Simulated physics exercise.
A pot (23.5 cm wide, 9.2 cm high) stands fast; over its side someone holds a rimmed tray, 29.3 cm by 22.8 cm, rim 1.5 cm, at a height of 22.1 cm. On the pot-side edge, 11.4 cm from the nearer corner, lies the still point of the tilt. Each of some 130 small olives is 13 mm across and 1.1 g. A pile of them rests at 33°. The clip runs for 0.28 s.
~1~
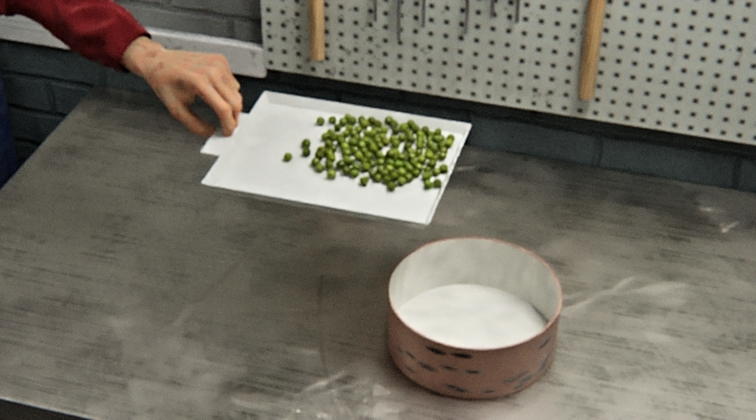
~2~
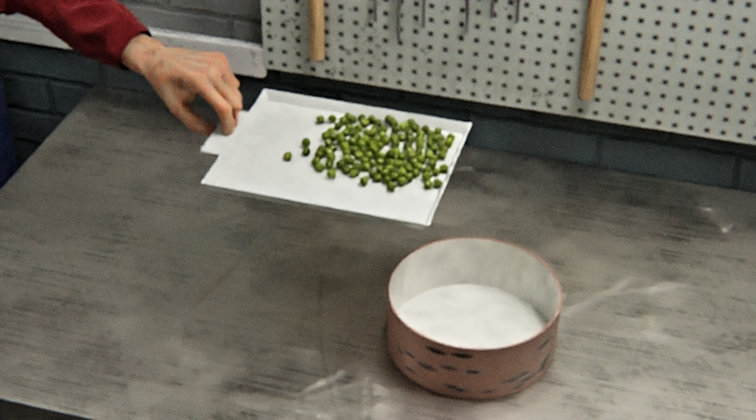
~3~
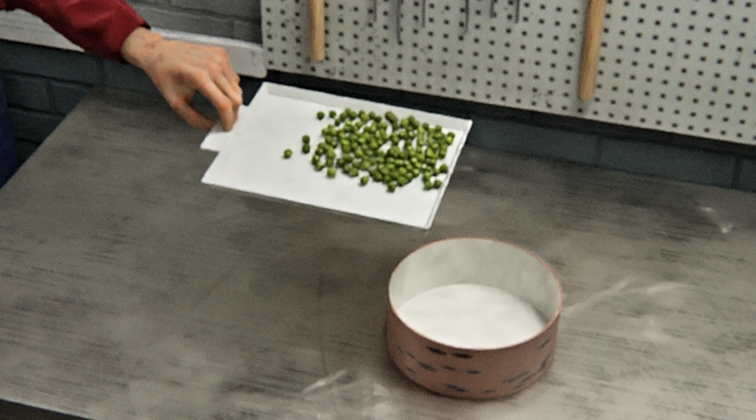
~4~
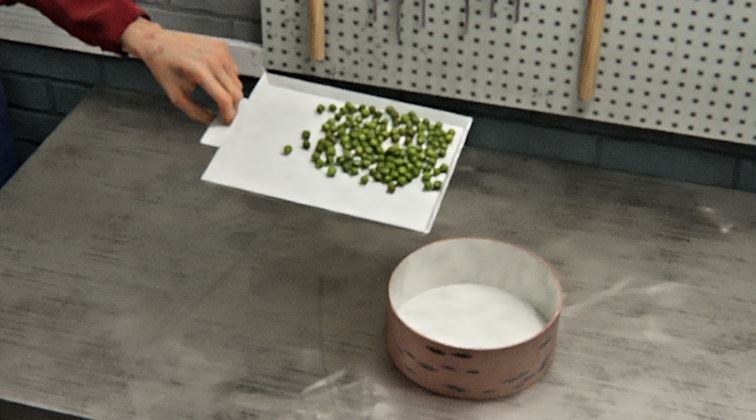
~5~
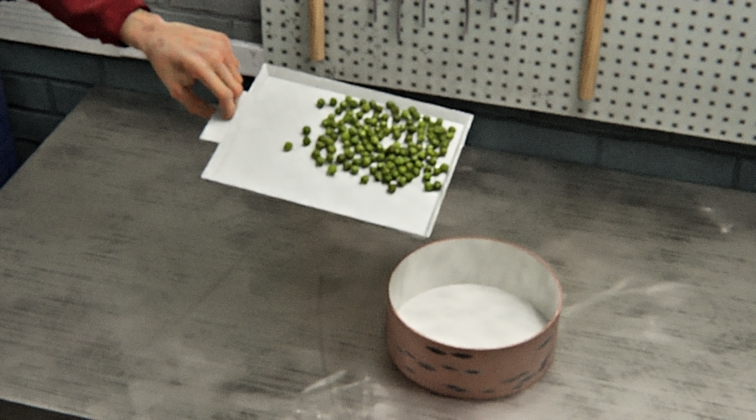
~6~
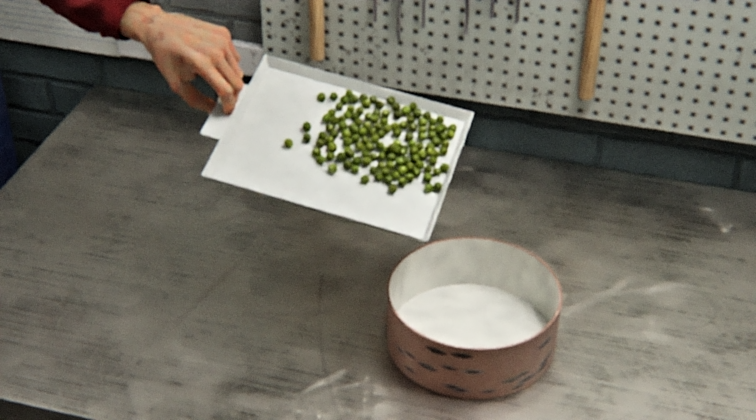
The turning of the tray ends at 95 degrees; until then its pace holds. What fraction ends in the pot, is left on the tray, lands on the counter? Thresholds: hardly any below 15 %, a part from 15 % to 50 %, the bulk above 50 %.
Pot: Chances are the heavier share of the lot sits there, tray: Chances are a negligible share of the lot sits there, counter: Chances are a considerable fraction of the lot sits there.
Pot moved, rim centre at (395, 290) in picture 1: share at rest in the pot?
I'd expect near 100 per cent.
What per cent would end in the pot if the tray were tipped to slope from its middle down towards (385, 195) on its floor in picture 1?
That comes to around 95 per cent.
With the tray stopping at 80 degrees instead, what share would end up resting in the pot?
That would give about 75 per cent.
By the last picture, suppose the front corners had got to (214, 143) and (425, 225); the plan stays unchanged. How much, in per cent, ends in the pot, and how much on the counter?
That works out as pot 95 and counter 5.
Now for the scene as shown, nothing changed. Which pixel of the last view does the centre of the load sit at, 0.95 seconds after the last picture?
At that moment the load's centre is around (408, 337).
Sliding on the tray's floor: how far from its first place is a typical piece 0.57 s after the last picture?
Displacement on the tray: About 14 cm.
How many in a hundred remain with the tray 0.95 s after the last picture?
Load share: Around 20%.
Then, 0.57 s after the last picture, tilt 53 degrees; the tray holds 75 %, the pot 10 %.
Then, 0.95 s after the last picture, tilt 78 degrees; the tray holds 20 %, the pot 55 %.
Then, 1.41 s after the last picture, tilt 95 degrees; the tray holds 0 %, the pot 75 %.
In the end, pot 75 %, tray 0 %, counter 25 %.
